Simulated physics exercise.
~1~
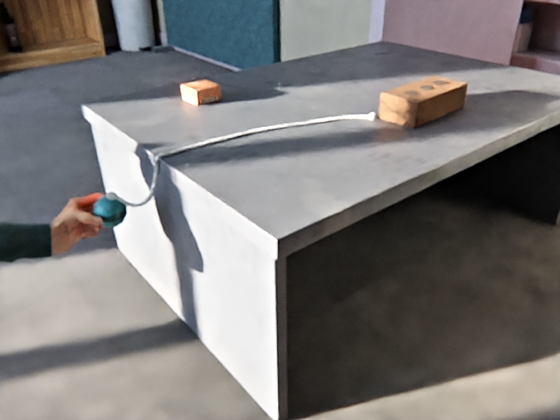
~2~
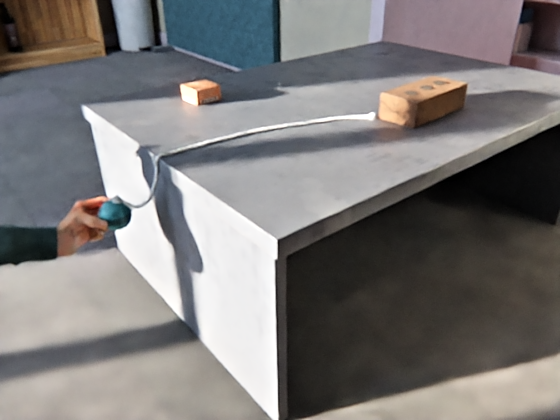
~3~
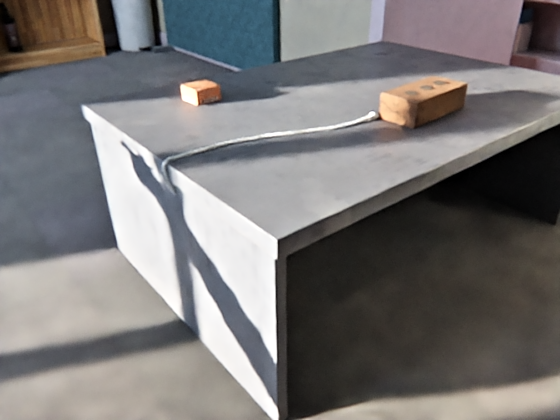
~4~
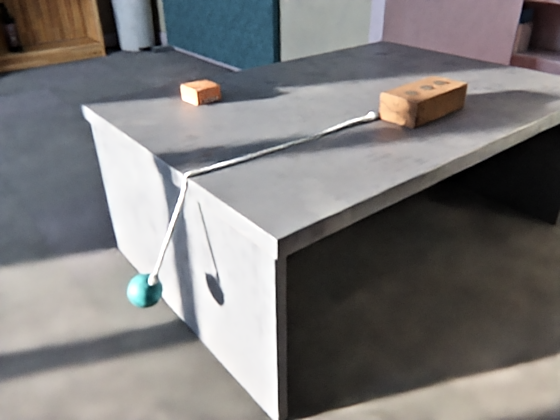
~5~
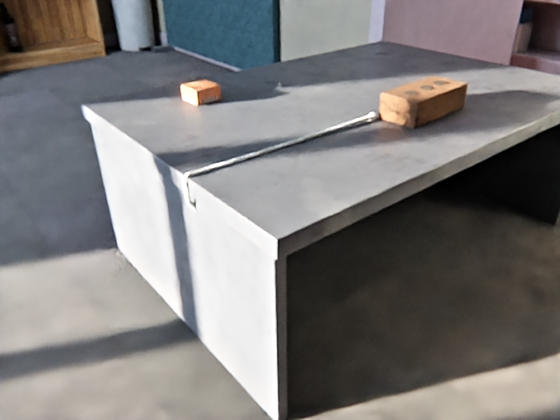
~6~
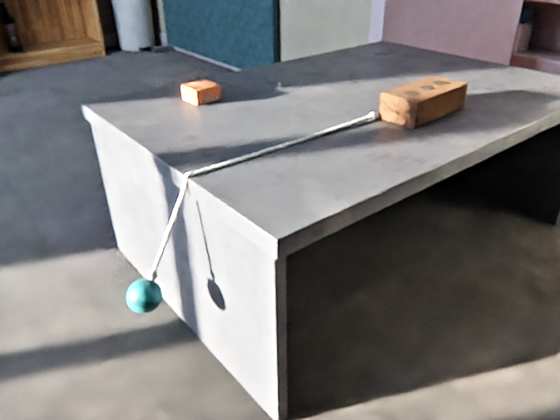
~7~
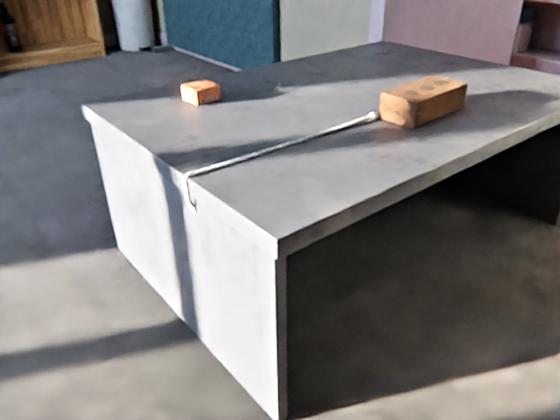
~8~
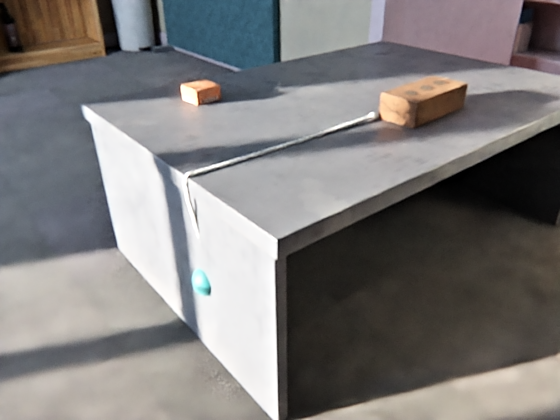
Turquoise ball on a white cord, released by a hand past a grey desk's edge, swinging and left dangling beside still blocks.
